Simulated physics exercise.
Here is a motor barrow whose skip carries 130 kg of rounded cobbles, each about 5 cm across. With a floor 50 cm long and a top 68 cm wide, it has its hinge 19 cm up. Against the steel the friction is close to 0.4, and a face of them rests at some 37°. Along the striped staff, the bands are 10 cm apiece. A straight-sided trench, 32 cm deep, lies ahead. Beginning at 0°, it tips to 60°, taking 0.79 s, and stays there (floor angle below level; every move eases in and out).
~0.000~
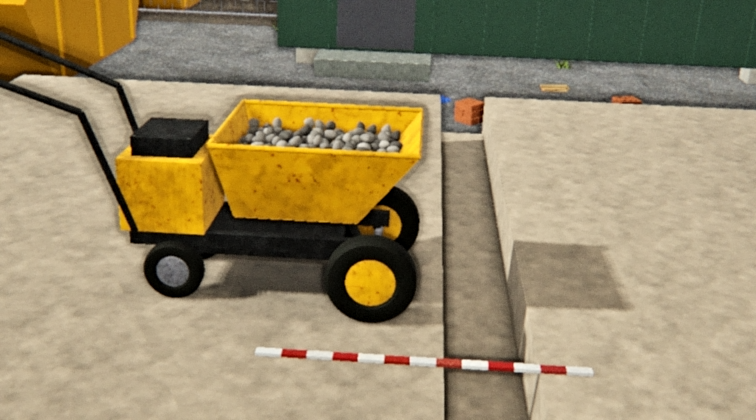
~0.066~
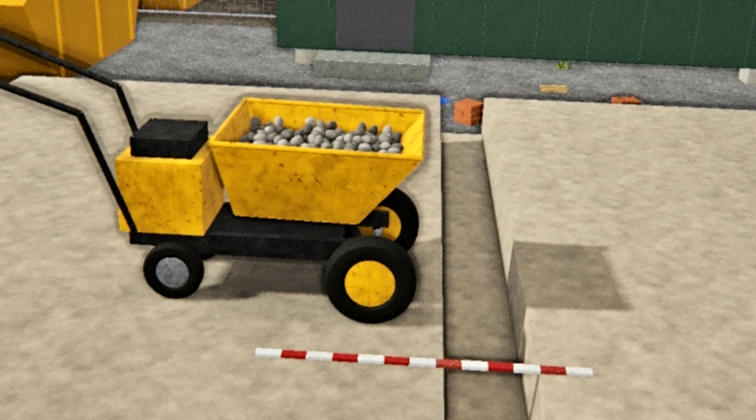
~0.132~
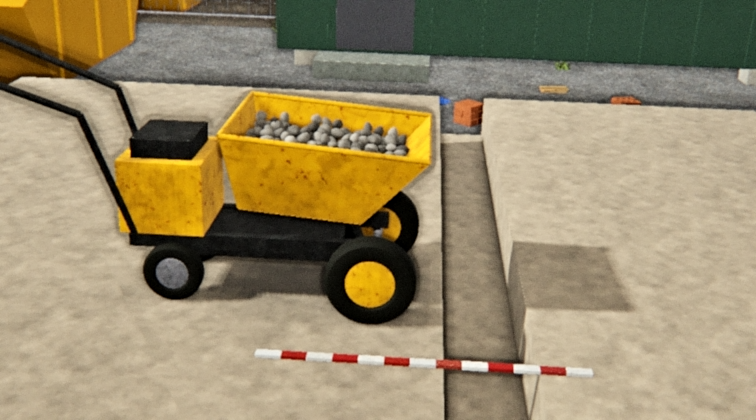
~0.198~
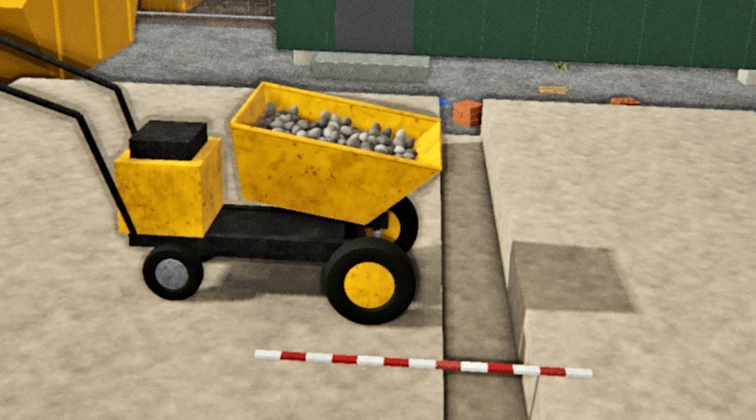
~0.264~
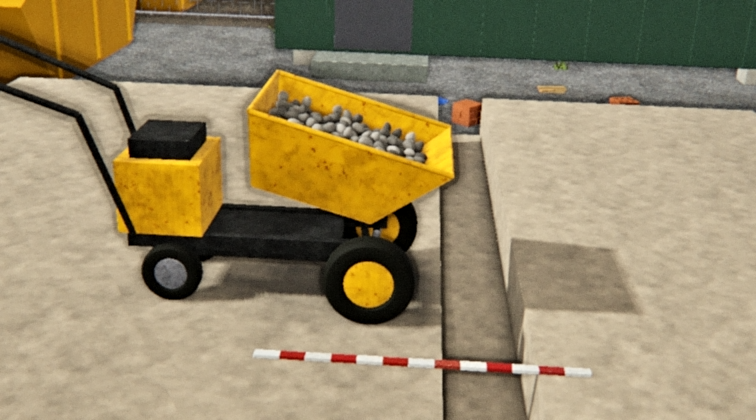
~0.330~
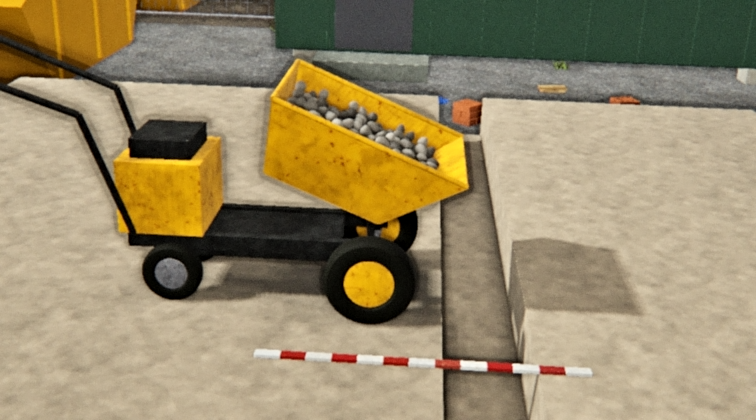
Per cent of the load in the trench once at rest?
About 27 %.
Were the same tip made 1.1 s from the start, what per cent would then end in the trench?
I'd put it at roughly 30 per cent.
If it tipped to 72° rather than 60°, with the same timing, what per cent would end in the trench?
Near 25 per cent then.
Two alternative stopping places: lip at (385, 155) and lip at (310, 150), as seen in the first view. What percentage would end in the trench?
I'd say some 45 per cent and some 60 per cent.
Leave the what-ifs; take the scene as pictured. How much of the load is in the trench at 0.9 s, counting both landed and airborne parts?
Approx. 5 % of the load.
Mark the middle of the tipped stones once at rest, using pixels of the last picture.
The tipped stones centre close to (552, 295).
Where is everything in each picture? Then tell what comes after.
The first picture shows lip at (420, 157), floor tilted 0°, highest stones at (296, 133).
In the second picture, the skip is at 1°, its lip at (422, 159); the top of the load is at (281, 131); the stones move at 0.3 m/s on average.
In the third picture, the skip is at 4°, its lip at (430, 163); the top of the load is at (280, 126); the stones move at 0.5 m/s on average.
In the fourth picture, the skip is at 9°, its lip at (441, 169); the top of the load is at (282, 120); the stones move at 0.7 m/s on average.
The fifth picture shows lip at (453, 177), floor tilted 16°, highest stones at (290, 108); the stones move at 0.9 m/s on average.
The sixth picture shows lip at (468, 187), floor tilted 23°, highest stones at (305, 100); the stones move at 1.0 m/s on average.
After 0.6 s the floor is at 50°; 100 % in the skip; the foremost stones are at (476, 216).
After 0.9 s the floor is at 60°; 93 % in the skip, 3 % in the trench, 3 % past the trench; the foremost stones are at (551, 253).
After 1.2 s the floor is at 60°; 57 % in the skip, 5 % in the trench, 38 % past the trench; the foremost stones are at (673, 309).
After 3.2 s the floor is at 60°; 27 % in the skip, 27 % in the trench, 46 % past the trench; the foremost stones are past the picture's edge.
